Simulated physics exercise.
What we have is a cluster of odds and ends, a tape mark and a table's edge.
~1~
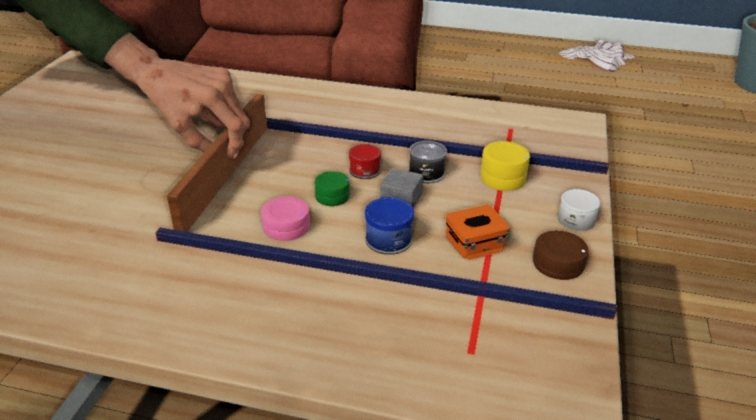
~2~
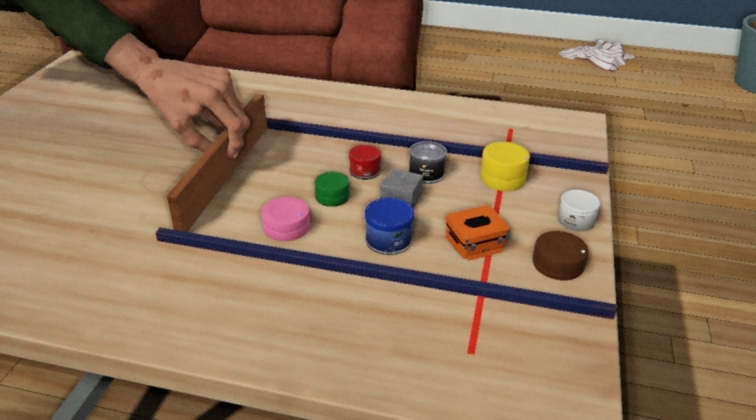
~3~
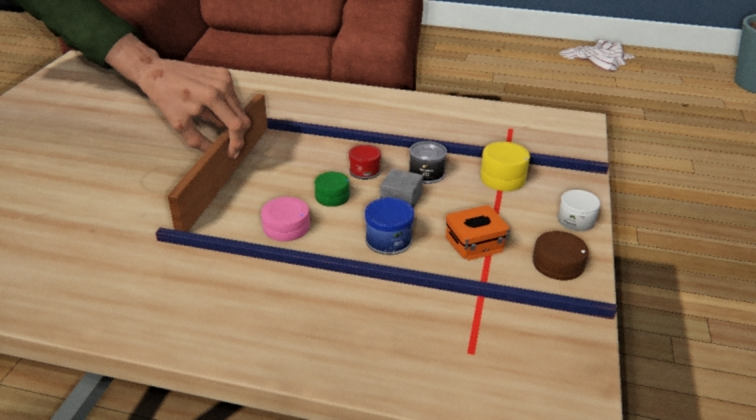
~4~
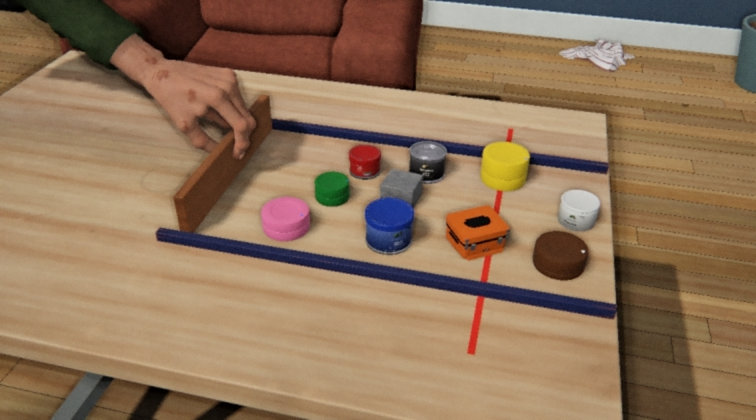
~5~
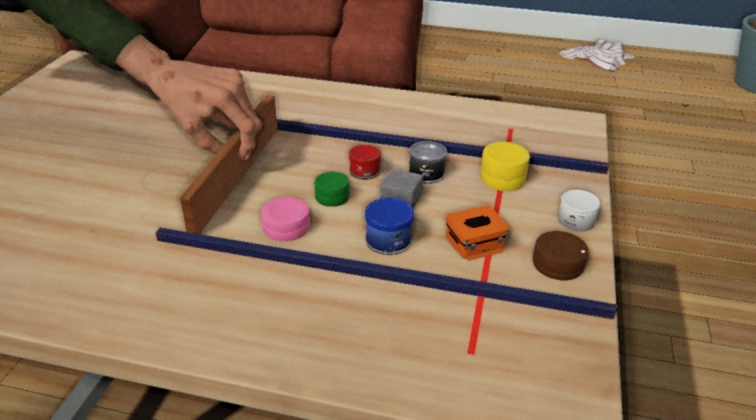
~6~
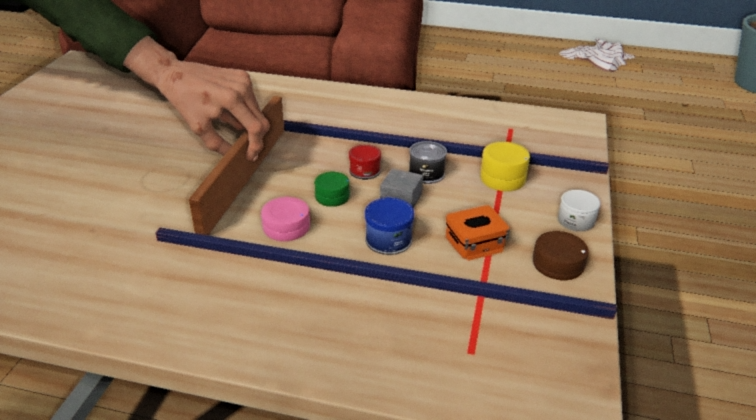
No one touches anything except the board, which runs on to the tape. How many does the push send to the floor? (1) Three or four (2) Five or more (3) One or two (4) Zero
The answer is 4.
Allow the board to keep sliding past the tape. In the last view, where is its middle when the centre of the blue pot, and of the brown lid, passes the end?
For the blue pot at (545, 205), for the brown lid at (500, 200).
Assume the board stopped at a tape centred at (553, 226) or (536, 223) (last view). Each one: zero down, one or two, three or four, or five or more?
For the first tape, either three or four; for the second, either one or two.
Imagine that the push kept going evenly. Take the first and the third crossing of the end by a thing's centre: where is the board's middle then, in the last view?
At (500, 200) for the first, at (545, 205) for the third.
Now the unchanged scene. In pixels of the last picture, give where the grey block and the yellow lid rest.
First (529, 204), then (564, 168).
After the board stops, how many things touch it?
Result: 4 in all.
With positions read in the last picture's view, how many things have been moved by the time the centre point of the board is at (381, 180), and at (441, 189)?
The number moved is 7 and then 8.
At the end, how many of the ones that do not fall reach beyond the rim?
That comes to 1 of them.
Soon after, none off yet; white tub at rest near (578, 211); brown lid at rest near (560, 255); yellow lid at rest near (505, 166).
At rest, the number that fall off is zero.
